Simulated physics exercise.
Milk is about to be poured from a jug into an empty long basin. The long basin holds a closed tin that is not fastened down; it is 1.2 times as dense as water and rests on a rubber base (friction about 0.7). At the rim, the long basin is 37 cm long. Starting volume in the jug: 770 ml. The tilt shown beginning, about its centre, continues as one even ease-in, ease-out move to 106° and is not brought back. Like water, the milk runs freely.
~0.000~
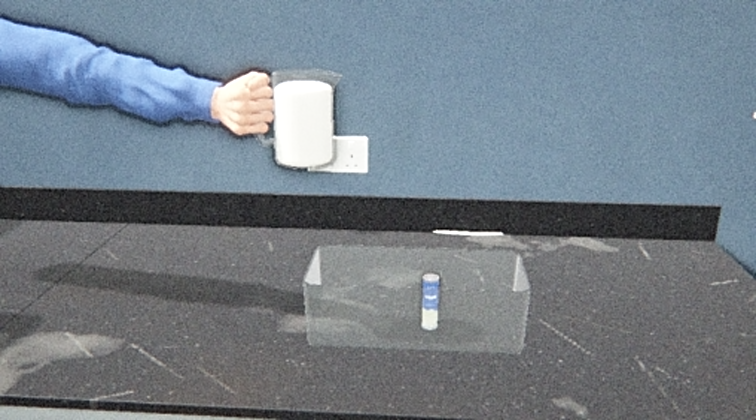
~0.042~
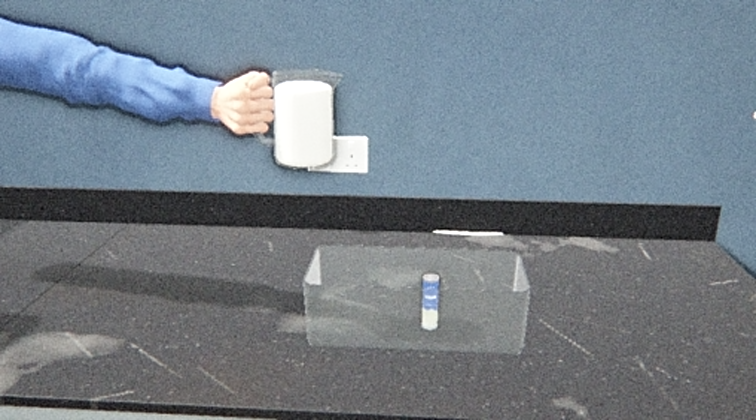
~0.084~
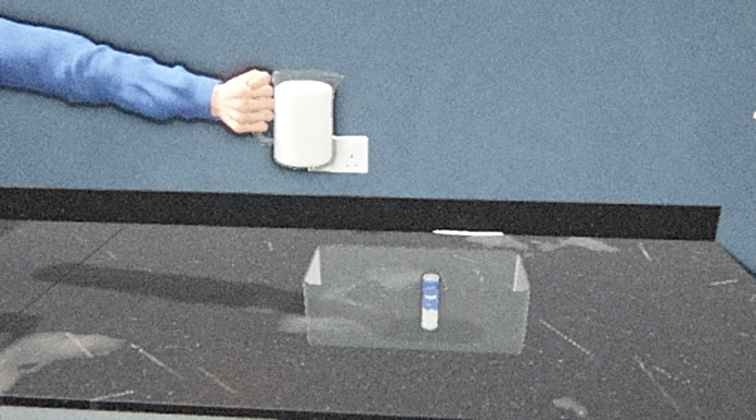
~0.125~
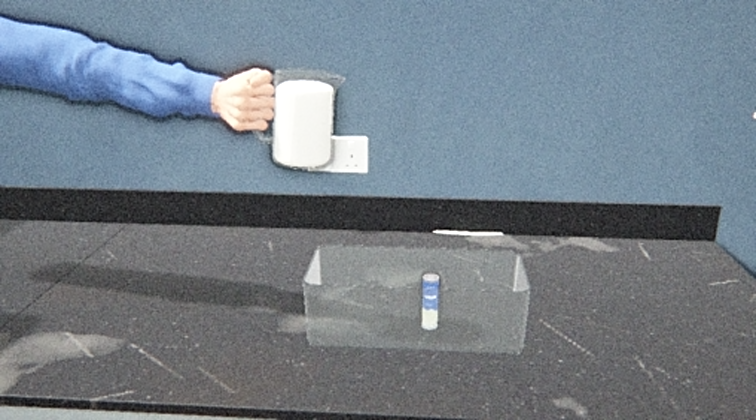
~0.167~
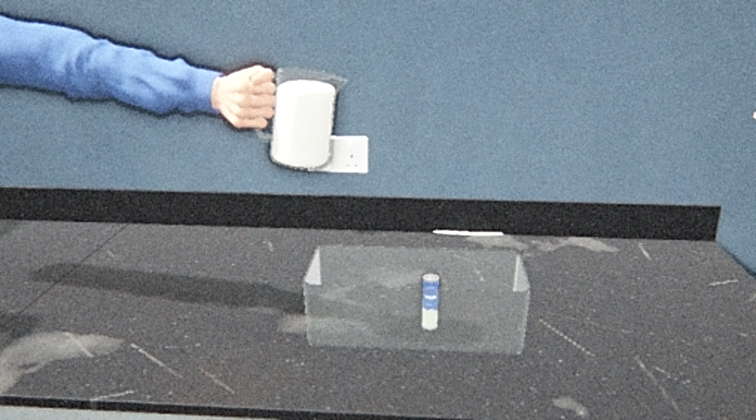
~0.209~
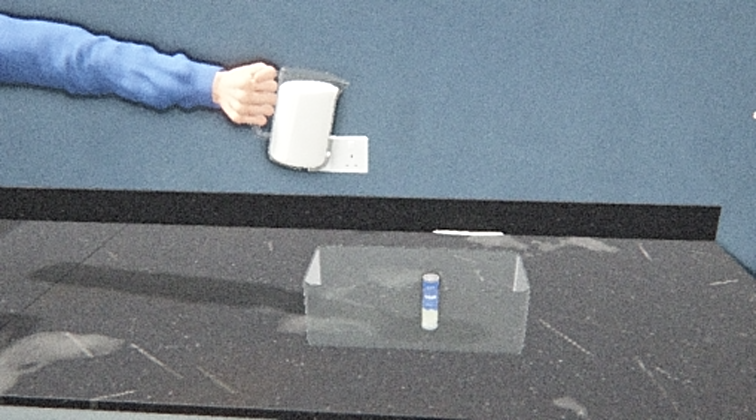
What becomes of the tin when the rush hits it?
The tin is knocked down.
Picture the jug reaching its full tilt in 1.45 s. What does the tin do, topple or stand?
Then the tin tumbles.
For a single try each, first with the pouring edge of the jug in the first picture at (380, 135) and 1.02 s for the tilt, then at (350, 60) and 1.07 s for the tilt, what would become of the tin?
Run one: It tumbles. Run two: It tumbles.
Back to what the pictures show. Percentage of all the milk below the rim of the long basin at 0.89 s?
Some 26 percent of the total.
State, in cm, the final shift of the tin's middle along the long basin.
Looks like roughly 8.5 cm in total.
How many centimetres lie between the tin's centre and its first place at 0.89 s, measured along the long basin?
About 2 cm.
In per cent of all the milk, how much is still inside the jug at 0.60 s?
Portion remaining: Approx. 88 per cent.
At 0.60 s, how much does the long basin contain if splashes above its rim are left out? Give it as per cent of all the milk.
0 %, more or less.
By 0.60 s the tilt is 68° and 88 per cent is still to pour; the tin stands where it began.
By 0.89 s the tilt is 102° and 42 per cent is still to pour; the tin leans 8°.
By 1.19 s the tilt is 106° and 6 per cent is still to pour; the tin lies on its side.
By 1.52 s the tilt is 106° and 0 per cent is still to pour; the tin lies on its side.
At rest the tin lies on its side.
